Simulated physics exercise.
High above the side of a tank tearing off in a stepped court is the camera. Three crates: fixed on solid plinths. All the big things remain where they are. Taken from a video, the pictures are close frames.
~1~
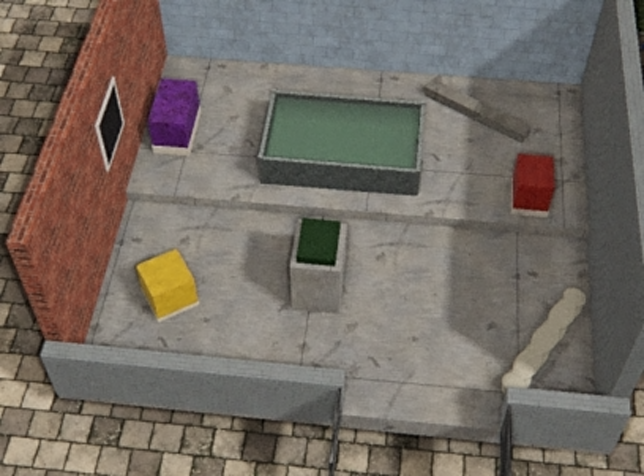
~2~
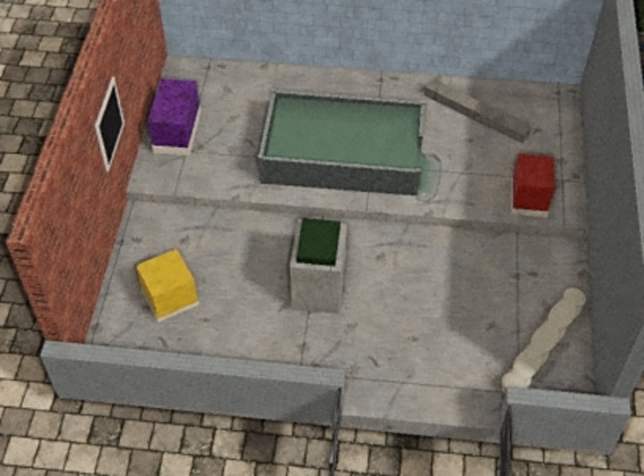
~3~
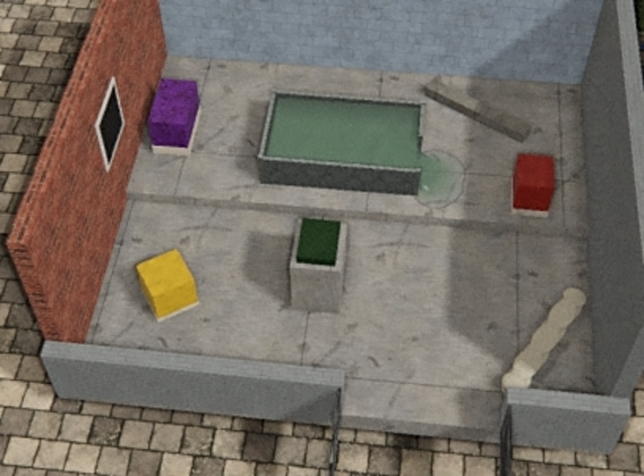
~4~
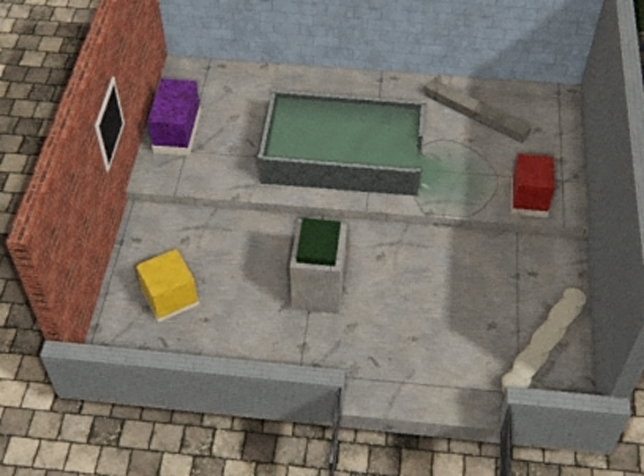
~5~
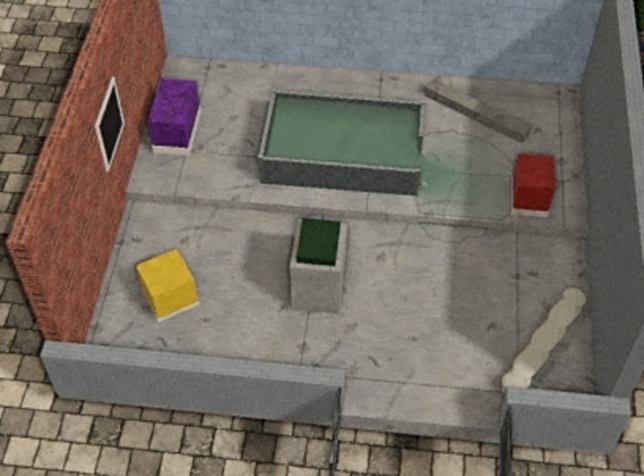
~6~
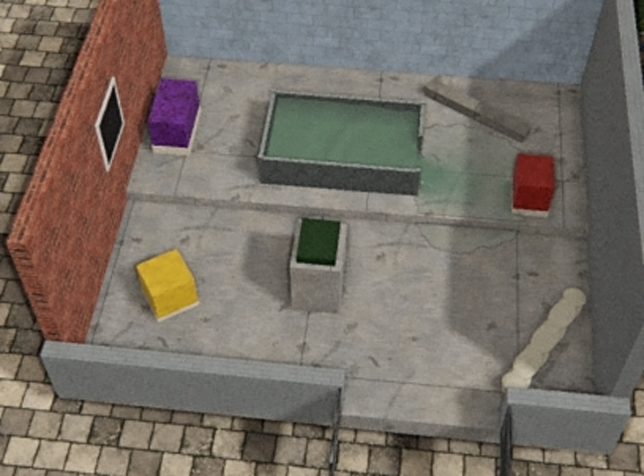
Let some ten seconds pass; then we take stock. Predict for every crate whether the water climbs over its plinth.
One by one: The yellow crate comes through untouched. The purple crate comes through untouched. The red crate comes through with water on it.
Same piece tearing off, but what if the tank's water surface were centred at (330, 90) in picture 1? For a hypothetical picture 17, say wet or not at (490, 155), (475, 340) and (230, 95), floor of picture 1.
As listed: Under water, not flooded, free of water.
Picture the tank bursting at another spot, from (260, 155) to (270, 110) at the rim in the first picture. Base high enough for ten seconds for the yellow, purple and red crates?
As it turns out, the yellow crate is swamped, the purple crate is swamped, and the red crate stays unwetted.
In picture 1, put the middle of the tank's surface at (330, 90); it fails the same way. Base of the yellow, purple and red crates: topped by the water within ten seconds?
Result: Yellow - missed, purple - missed, red - reached.
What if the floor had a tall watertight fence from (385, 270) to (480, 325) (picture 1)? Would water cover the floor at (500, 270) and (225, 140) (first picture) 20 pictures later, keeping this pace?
As listed: Wet, no water.
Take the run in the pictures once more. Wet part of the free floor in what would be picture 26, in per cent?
Around 30 percent.
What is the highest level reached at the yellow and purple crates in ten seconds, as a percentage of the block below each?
In order: 40% and 20%.
A moment on, water covers 15 % of the floor; the yellow crate not reached, the purple crate not reached, the red crate water round its plinth.
Next, water covers 20 % of the floor; the yellow crate not reached, the purple crate not reached, the red crate water round its plinth.
Then, water covers 30 % of the floor; the yellow crate not reached, the purple crate not reached, the red crate water round its plinth.
Later, water covers 45 % of the floor; the yellow crate not reached, the purple crate not reached, the red crate water round its plinth.
In the end, water covers 65 % of the floor; the yellow crate stayed above the water, the purple crate stayed above the water, the red crate was topped.
